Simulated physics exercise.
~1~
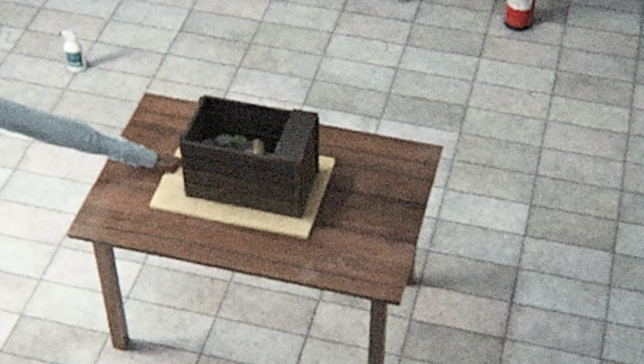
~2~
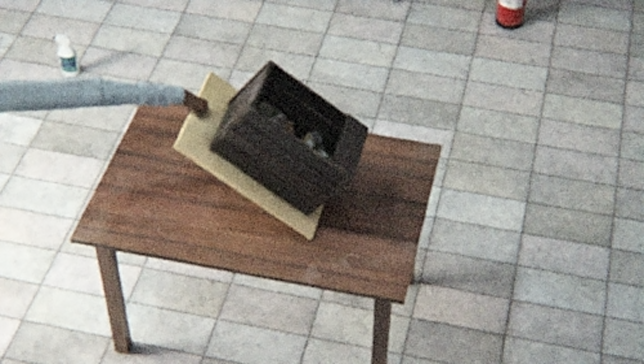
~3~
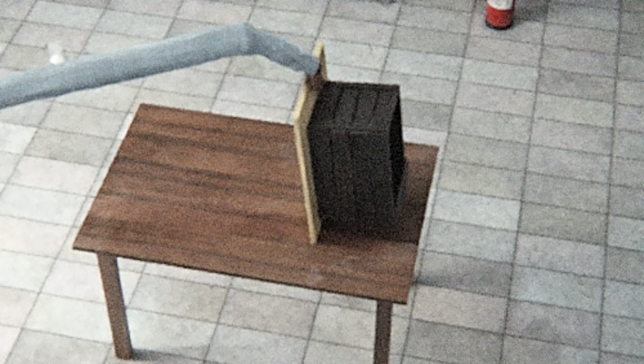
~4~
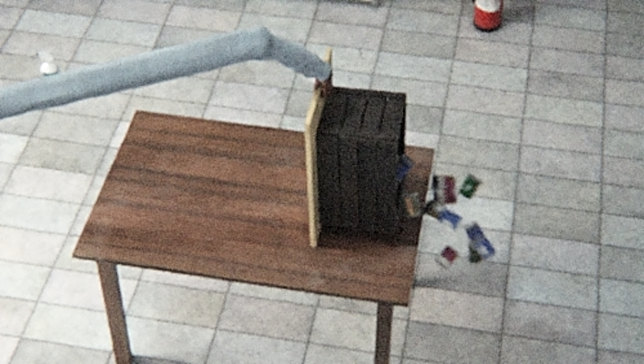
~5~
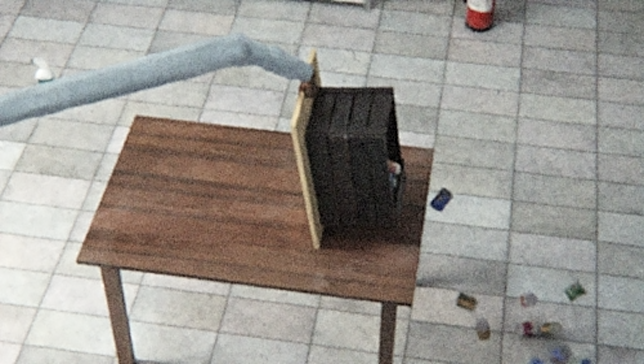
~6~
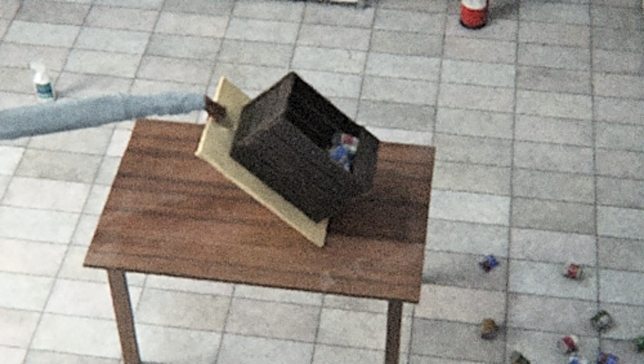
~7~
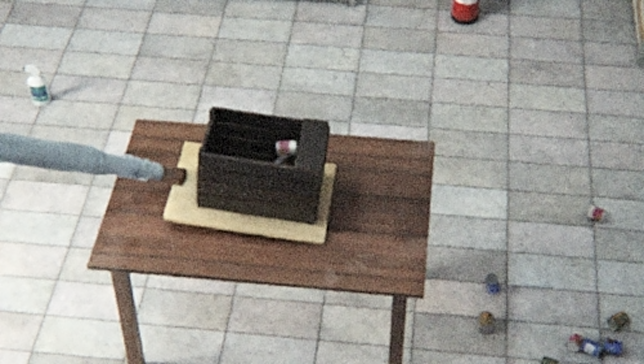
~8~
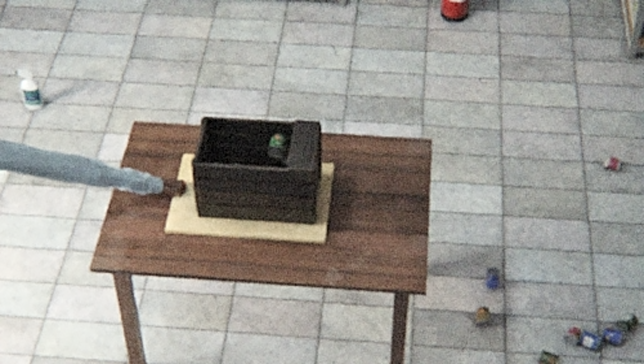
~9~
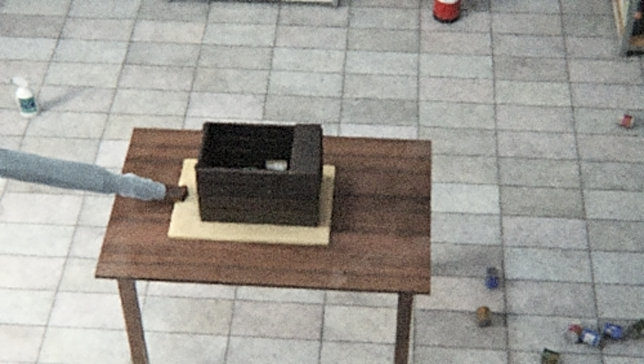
A black crate holding small tins sits on a pale board on a brown wooden table, seen from above in a room with a grey tiled floor. A white bottle stands at the left and a red container at the top. A grey arm at the left lifts the board's left end, tipping board and crate rightward until they are nearly upright. Several colourful tins spill from the crate, drop past the table's right edge and scatter across the floor. The arm lowers the board flat again, leaving some tins inside the crate and others lying at the lower right.
